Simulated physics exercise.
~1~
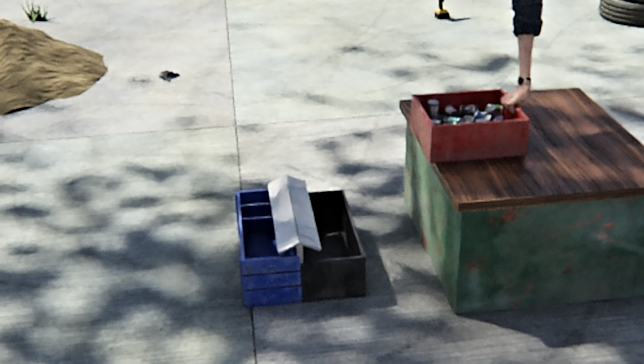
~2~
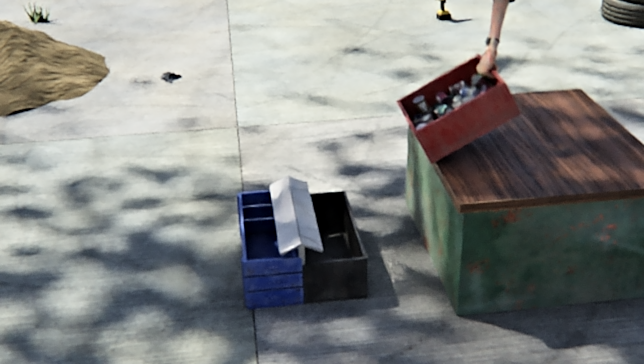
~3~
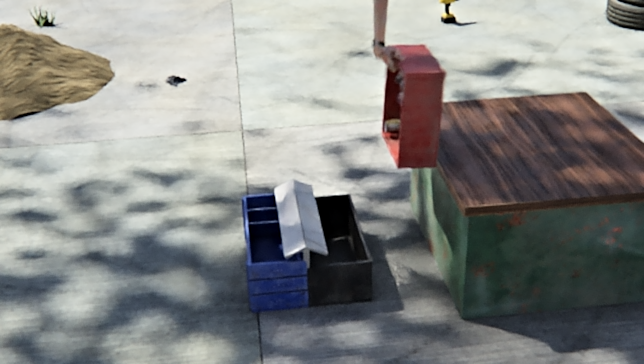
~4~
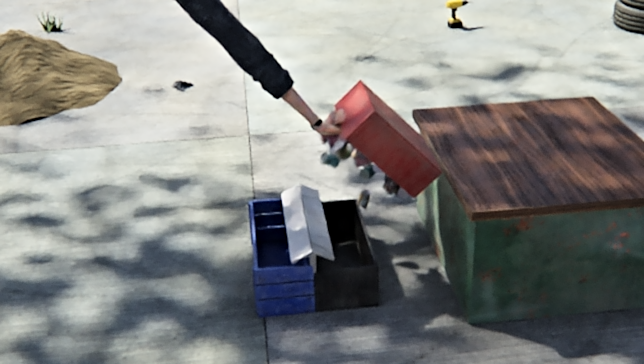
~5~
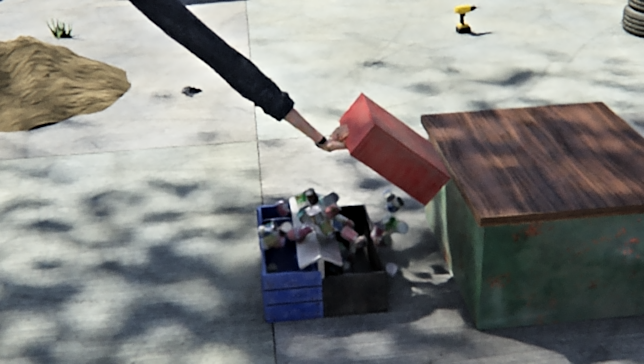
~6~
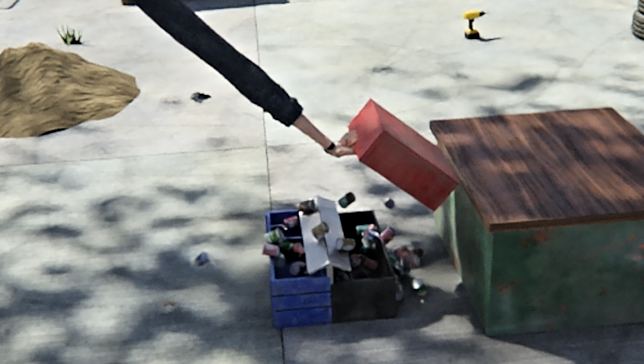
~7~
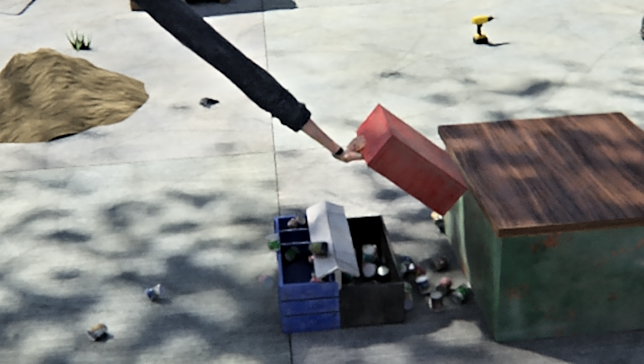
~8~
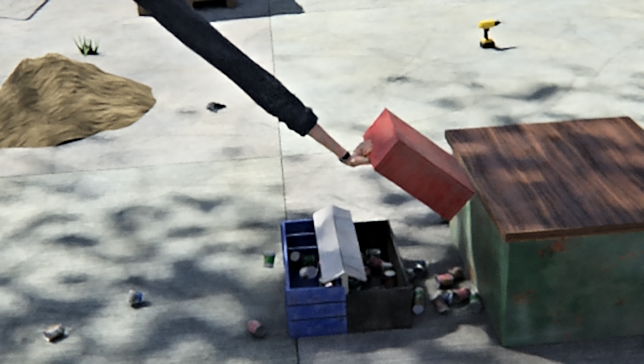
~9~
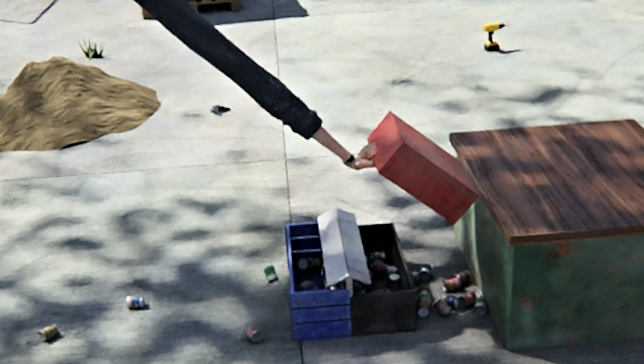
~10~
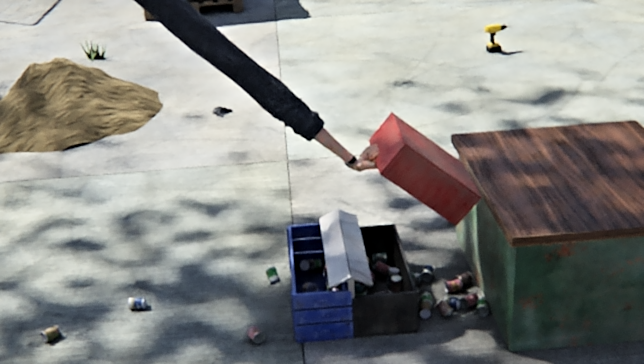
At the start, a hand holds a red crate of small tins at the edge of a wood-topped green bench, above a blue box and a black tote split by a pale ridge. The hand tilts the crate to the left until it hangs on its side off the bench. It tips further, and the tins pour out. They pile over the ridge and bounce, some scattering left across the concrete. At the end, the crate stays upturned, tins lie in both containers, several rest between the tote and the bench, and a few lie left of the blue box.
